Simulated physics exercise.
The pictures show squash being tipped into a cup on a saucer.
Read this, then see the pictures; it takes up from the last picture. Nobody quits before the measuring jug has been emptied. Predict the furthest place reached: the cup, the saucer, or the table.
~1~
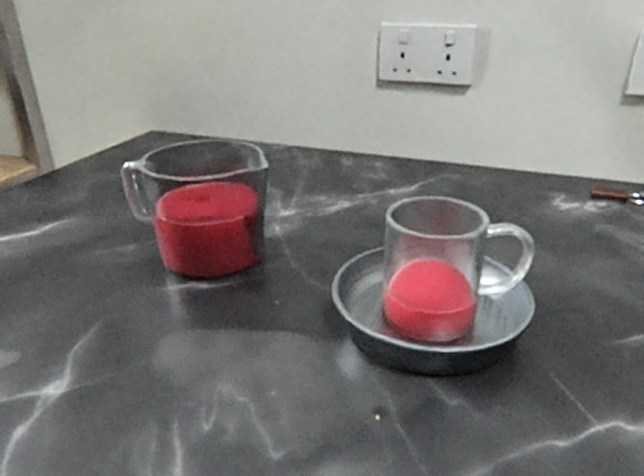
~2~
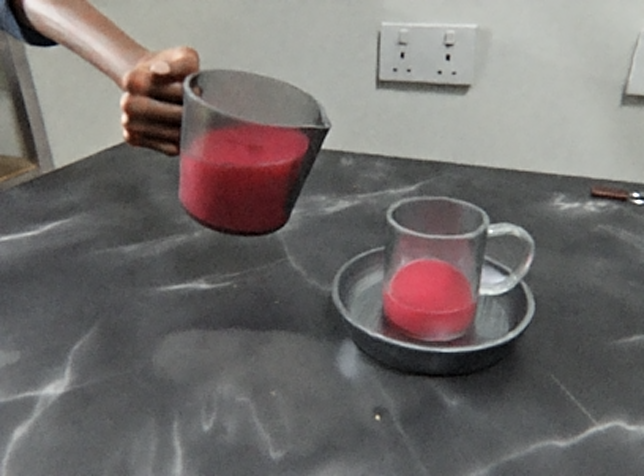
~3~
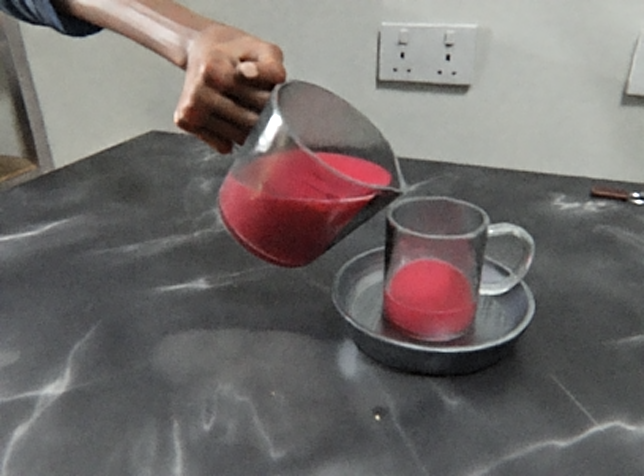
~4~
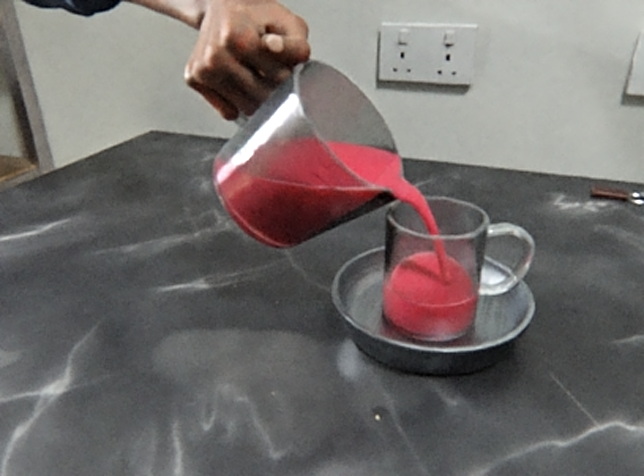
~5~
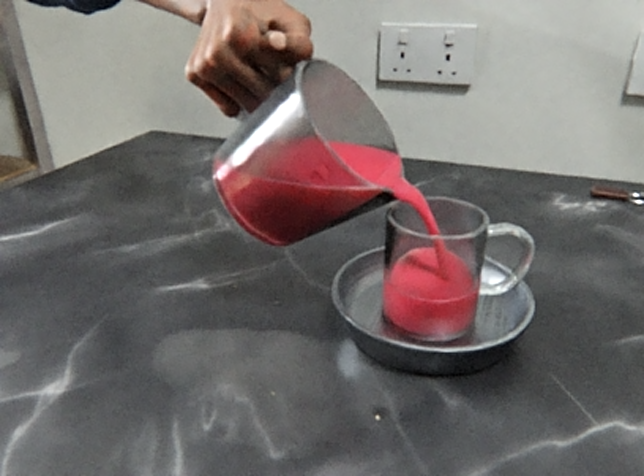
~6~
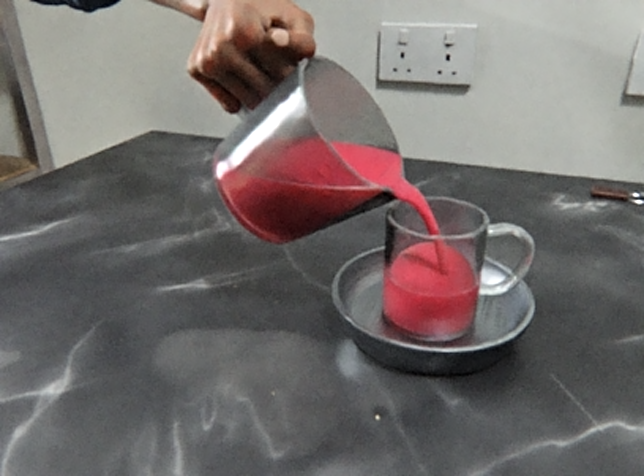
I think the cup is going to be beaten, but the saucer copes.
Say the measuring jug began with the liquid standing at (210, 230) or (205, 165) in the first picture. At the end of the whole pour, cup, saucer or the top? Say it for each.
In turn: Cup only, on to the top.
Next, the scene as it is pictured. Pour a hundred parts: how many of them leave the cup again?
About 40 %.
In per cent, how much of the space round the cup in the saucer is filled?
The saucer ends up around 60 per cent full.
Soon after, the cup is nearly full; the saucer is dry.
Later, the cup is full to the brim; the saucer is wet, with room to spare.
In the end, the cup is full to the brim; the saucer is wet, with room to spare.
